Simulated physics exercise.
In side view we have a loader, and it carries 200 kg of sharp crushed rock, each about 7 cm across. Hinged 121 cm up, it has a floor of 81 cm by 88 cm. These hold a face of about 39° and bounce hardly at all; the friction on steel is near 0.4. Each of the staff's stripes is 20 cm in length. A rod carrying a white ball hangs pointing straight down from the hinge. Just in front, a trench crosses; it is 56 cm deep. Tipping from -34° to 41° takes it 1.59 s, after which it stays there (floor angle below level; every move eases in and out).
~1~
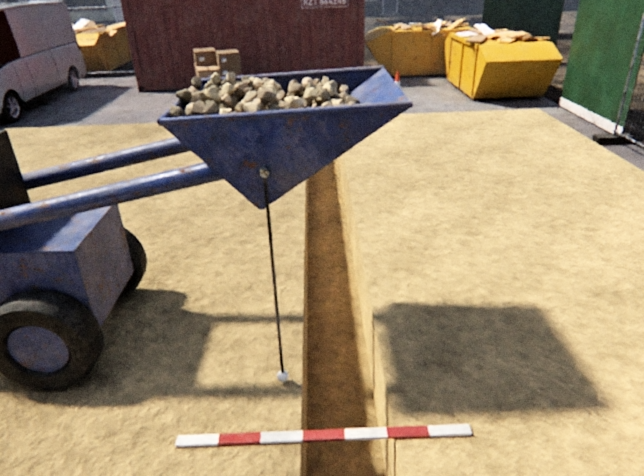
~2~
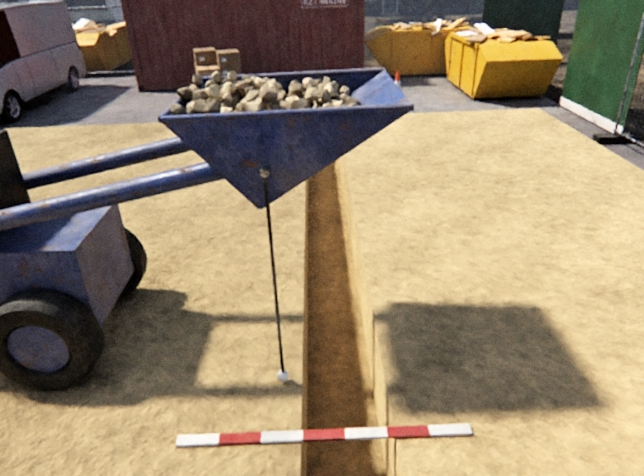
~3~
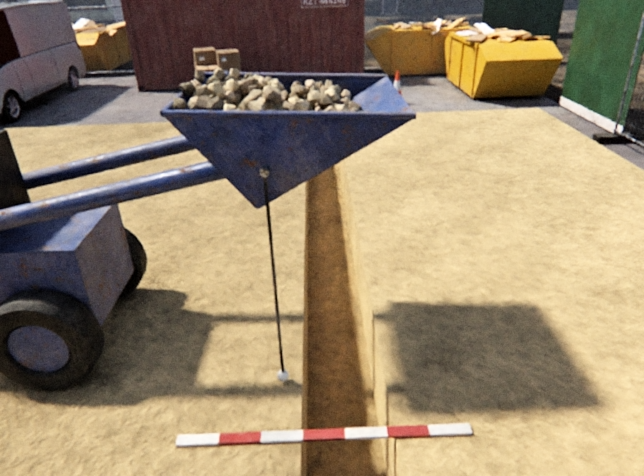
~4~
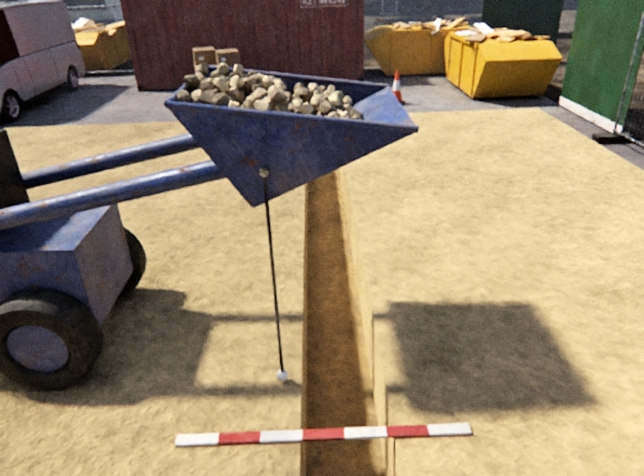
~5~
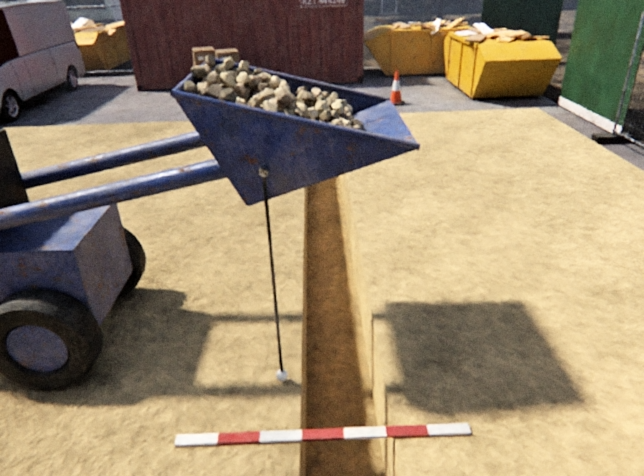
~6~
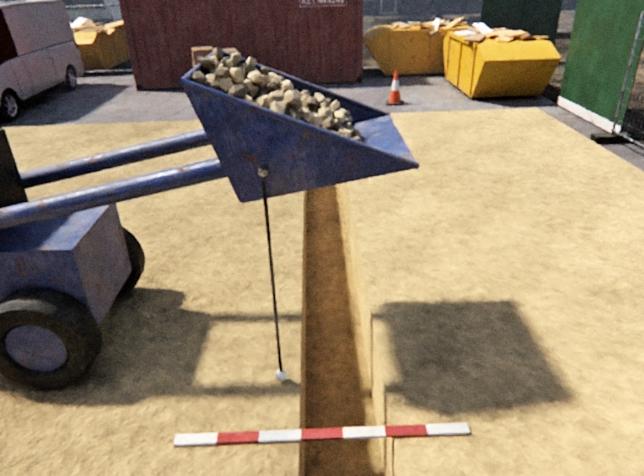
A blue loader's bucket heaped with crushed rock slowly tilted, its left edge rising and its right edge dipping over a narrow trench, while the stones shifted slightly and the wheels stayed put.
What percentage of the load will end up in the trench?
About 10 per cent.
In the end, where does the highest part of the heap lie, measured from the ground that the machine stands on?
Result: Near 24 cm above the ground.
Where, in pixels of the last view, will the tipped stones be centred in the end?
The stones end up centred near (426, 315).
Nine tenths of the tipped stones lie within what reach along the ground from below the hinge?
Roughly 120 cm.
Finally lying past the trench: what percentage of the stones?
Load fraction: Approx. 90 %.
A little later the floor is at 29°; 99 % in the bucket, 1 % past the trench; the foremost stones are at (371, 203).
Then the floor is at 41°; 43 % in the bucket, 10 % in the trench, 47 % past the trench; the foremost stones are at (453, 328).
Later still the floor is at 41°; 4 % in the bucket, 7 % in the trench, 89 % past the trench; the foremost stones are at (524, 326).
In the end the floor is at 41°; 0 % in the bucket, 9 % in the trench, 91 % past the trench; the foremost stones are at (587, 324).
